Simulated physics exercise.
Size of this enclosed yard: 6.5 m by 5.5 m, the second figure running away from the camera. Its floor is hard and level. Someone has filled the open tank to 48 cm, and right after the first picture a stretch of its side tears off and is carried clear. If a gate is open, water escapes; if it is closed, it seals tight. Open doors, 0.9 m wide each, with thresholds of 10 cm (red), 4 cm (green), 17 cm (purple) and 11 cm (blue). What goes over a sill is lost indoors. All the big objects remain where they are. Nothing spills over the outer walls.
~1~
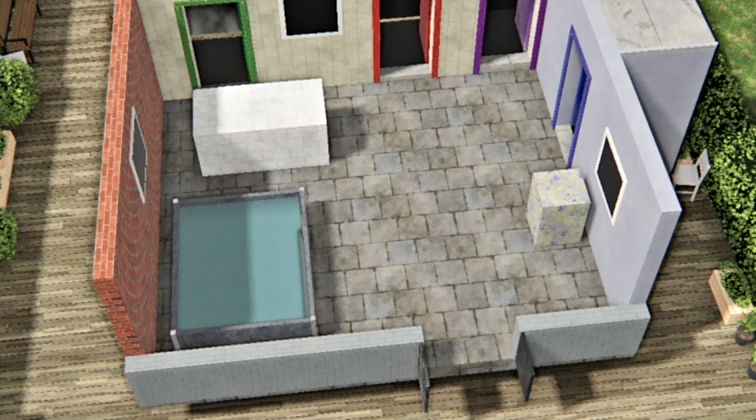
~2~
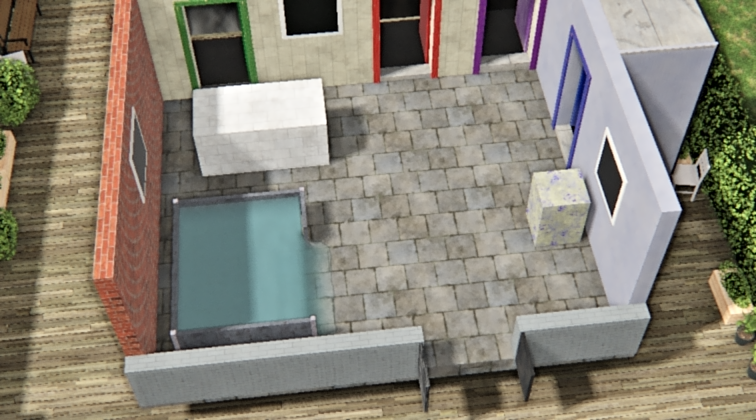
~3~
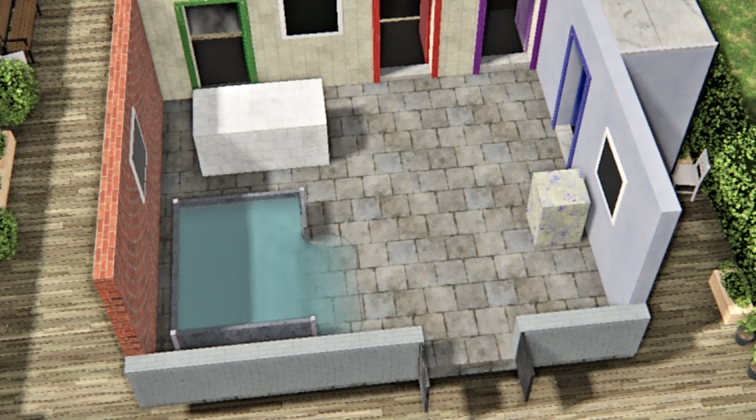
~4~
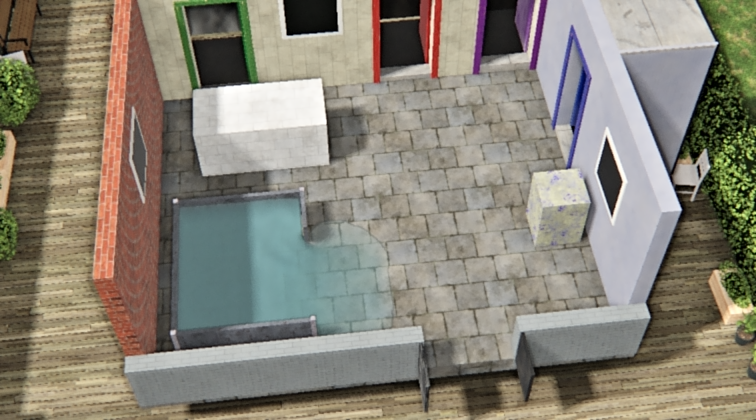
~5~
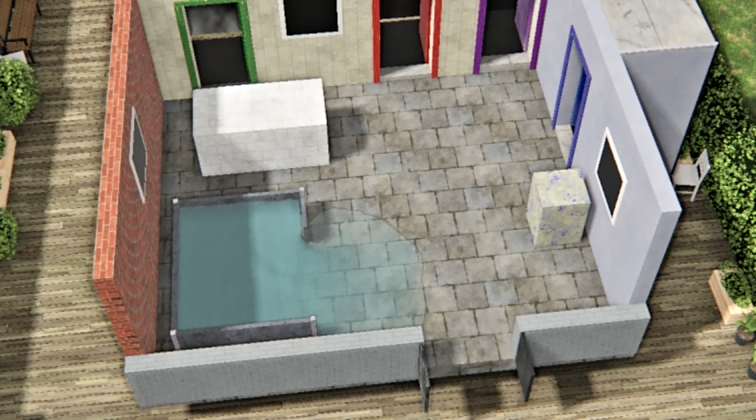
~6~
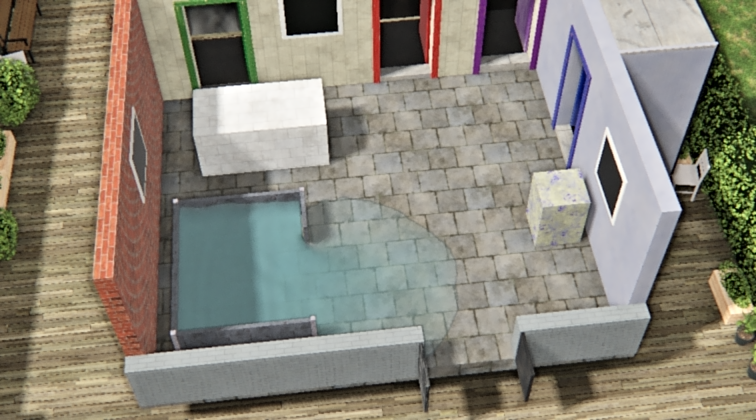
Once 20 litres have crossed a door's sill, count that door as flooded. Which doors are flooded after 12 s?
Door by door: The red door is not flooded; the green door is not flooded; the purple door is not flooded; the blue door is not flooded.
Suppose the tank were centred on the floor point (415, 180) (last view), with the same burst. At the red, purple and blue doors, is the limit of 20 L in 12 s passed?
Red: Within limit; purple: Beyond limit; blue: Beyond limit.
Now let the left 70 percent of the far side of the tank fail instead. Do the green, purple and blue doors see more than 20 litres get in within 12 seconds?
At green the amount is higher than the mark, at purple it is beneath the mark, and at blue it is beneath the mark.
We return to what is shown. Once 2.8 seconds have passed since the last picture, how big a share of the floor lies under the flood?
Around 50 per cent.
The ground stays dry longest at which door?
Looks like the green door.
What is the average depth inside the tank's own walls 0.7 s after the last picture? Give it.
The mean depth is some 31 cm.
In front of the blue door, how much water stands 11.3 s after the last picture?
Depth: ~ 6.0 cm.
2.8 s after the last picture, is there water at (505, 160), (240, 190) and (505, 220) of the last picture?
Soaked, untouched, soaked.
Then, 0.7 s after the last picture water covers 35 % of the floor and is deepest (25 cm) near (321, 319); red door not reached, green door not reached, purple door not reached, blue door not reached.
Then, 1.5 s after the last picture water covers 45 % of the floor and is deepest (36 cm) near (614, 332); red door not reached, green door not reached, purple door not reached, blue door not reached.
Then, 2.8 s after the last picture water covers 50 % of the floor and is deepest (30 cm) near (583, 271); red door not reached, green door not reached, purple door not reached, blue door 13 cm at the sill, 1 L in.
Then, 6.3 s after the last picture water covers 80 % of the floor and is deepest (13 cm) near (458, 99); red door 11 cm at the sill, 0 L in, green door not reached, purple door 12 cm at the sill, 0 L in, blue door 6 cm at the sill, 2 L in.
Then, 11.3 s after the last picture water covers 95 % of the floor and is deepest (10 cm) near (161, 217); red door 7 cm at the sill, 1 L in, green door 7 cm at the sill, 3 L in, purple door 5 cm at the sill, 0 L in, blue door 6 cm at the sill, 2 L in.
